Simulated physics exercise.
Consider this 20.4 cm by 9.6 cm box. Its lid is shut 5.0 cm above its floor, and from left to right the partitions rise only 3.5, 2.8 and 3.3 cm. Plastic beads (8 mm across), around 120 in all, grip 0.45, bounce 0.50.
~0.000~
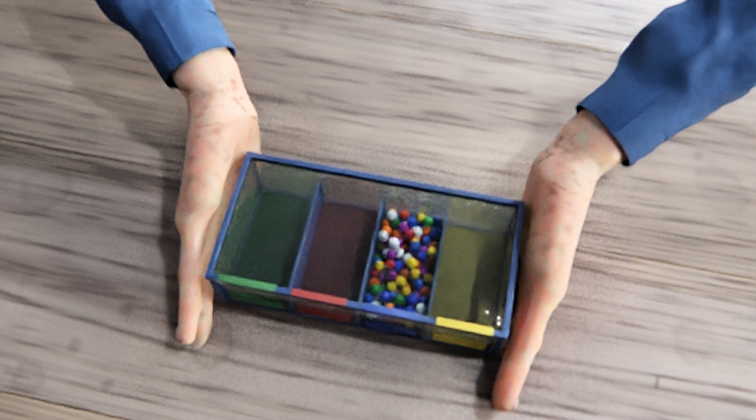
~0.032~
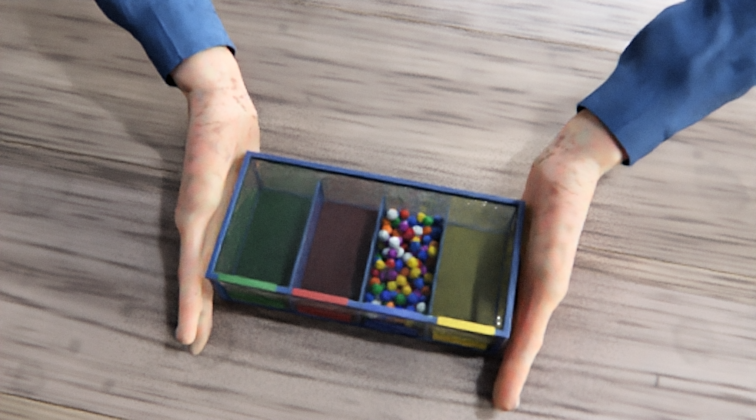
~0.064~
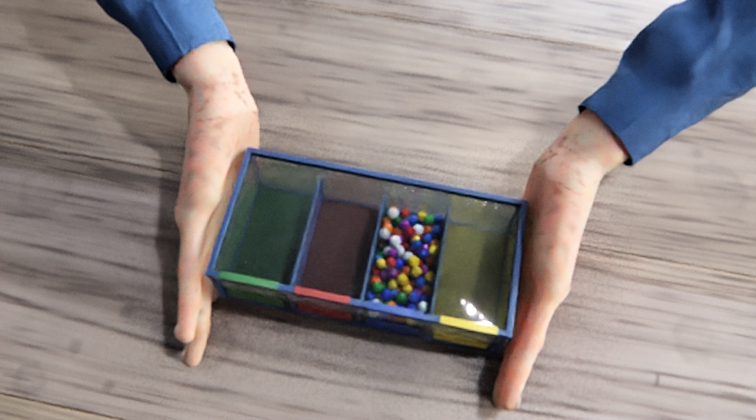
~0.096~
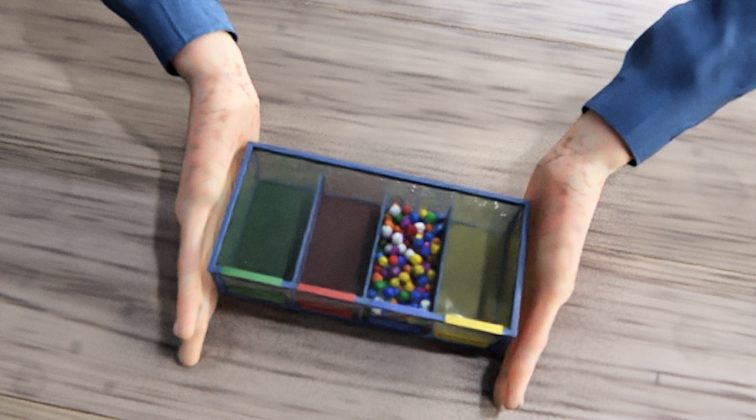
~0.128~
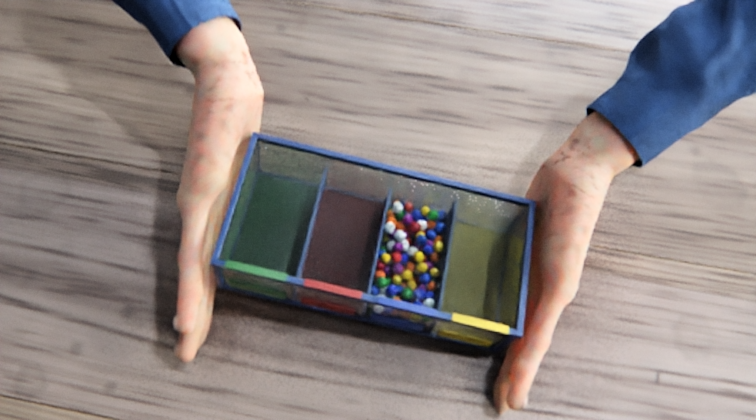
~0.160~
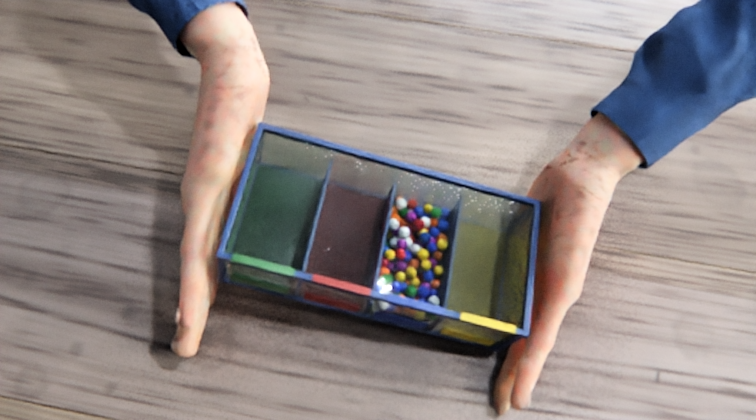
In the video, two hands in blue sleeves hold a clear, blue-edged box with four compartments above a wooden surface, multicoloured beads filling the blue-marked one, and gradually tilt it while the beads stay in that compartment.
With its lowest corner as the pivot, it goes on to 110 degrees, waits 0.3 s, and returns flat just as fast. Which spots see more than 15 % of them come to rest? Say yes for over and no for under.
Red: No; blue: Yes; green: No; yellow: Yes.
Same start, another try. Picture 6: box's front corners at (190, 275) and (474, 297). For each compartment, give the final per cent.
You'd see red at 15 percent, blue at 0, green at 85 and yellow at 0 percent.
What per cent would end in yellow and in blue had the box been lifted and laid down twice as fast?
In that case yellow keeps 35 per cent while blue keeps 65 per cent.
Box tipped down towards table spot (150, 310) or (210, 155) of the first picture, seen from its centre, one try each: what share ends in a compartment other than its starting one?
First try: About 90 percent; second try: About 95 percent.
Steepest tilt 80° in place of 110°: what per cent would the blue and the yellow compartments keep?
Then blue would hold 80 percent and yellow 20 percent.
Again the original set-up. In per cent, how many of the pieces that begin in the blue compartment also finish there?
Around 40 percent stays put.
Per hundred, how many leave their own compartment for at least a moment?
Around 65 percent.
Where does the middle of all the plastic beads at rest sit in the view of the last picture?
Resting centre estimate: Around (464, 266).
Then, at 1.10 s, tilt 110 degrees; blue 45 %, yellow 55 %.
After 1.73 s, tilt 60 degrees; blue 40 %, yellow 60 %.
After 2.41 s, tilt 0 degrees; blue 35 %, yellow 65 %.
By 2.9 s all is still; red 0 %, blue 35 %, green 0 %, yellow 65 %.
